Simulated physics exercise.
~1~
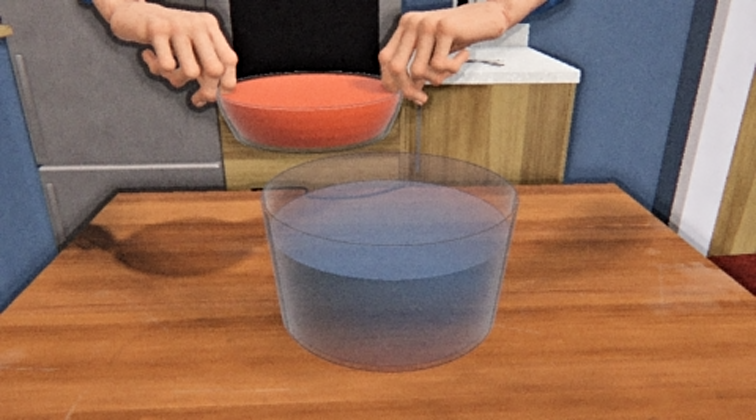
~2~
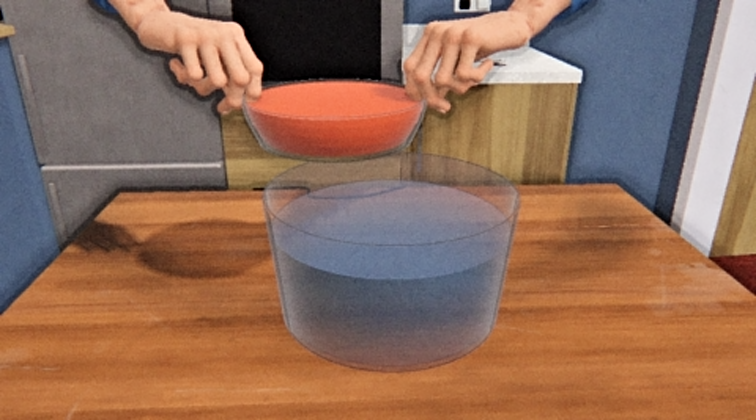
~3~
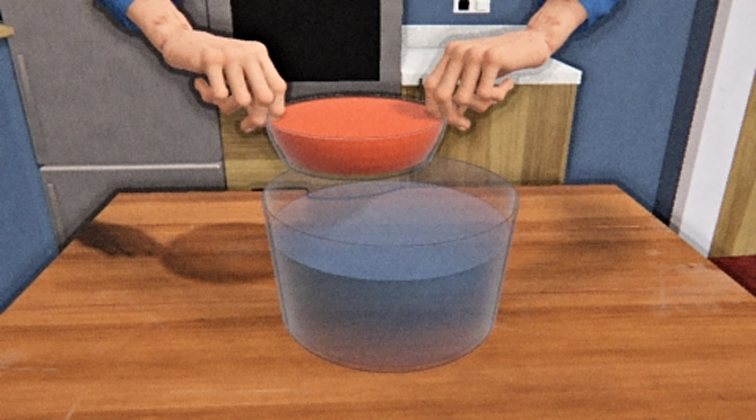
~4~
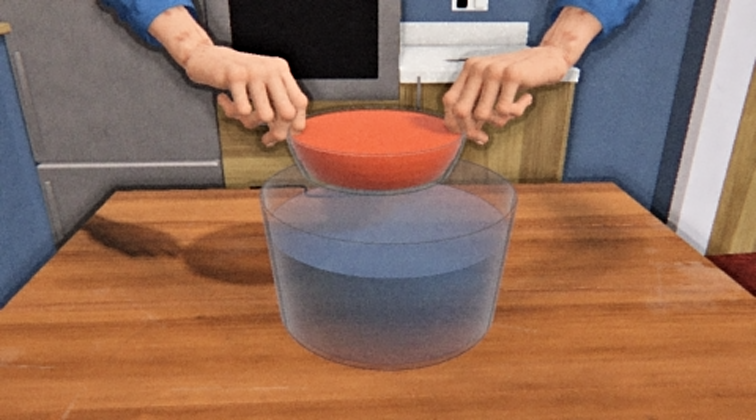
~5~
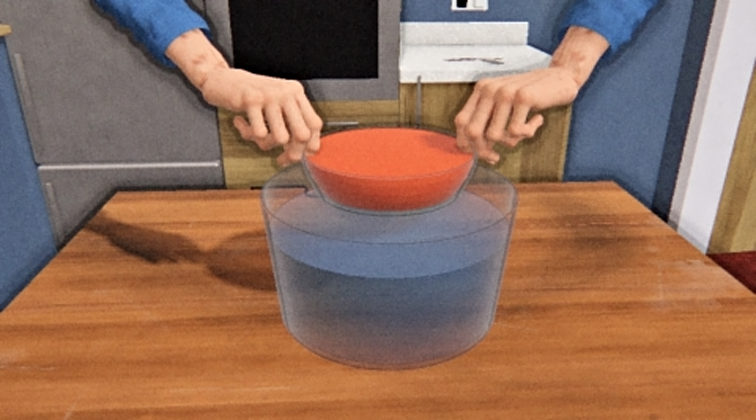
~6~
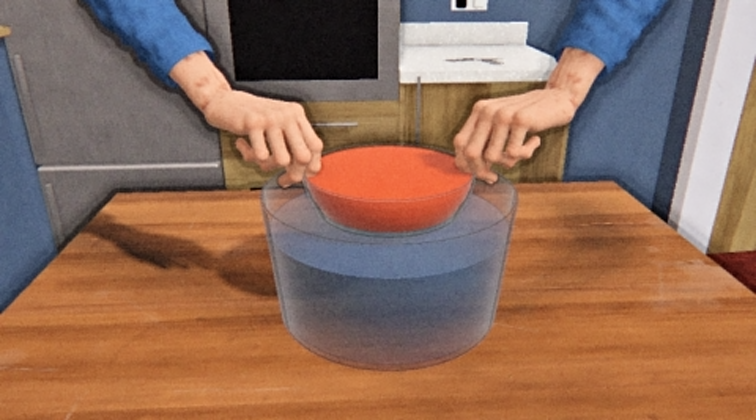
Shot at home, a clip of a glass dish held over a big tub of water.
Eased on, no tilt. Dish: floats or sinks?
Sunk.
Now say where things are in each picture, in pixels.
In the first picture, dish (312, 107) nearly full; above the big tub.
In the second picture, dish nearly full, surface at (335, 99); coming down.
In the third picture, dish (357, 132) nearly full; lower.
In the fourth picture, dish nearly full, surface at (376, 131); lower still.
In the fifth picture, dish (389, 166) nearly full; close to the surface.
In the sixth picture, dish nearly full, surface at (389, 171); just over the surface.
Next, the dish dips into the water.
After that, water pours in over its rim.
Finally, the dish lies on the bottom.
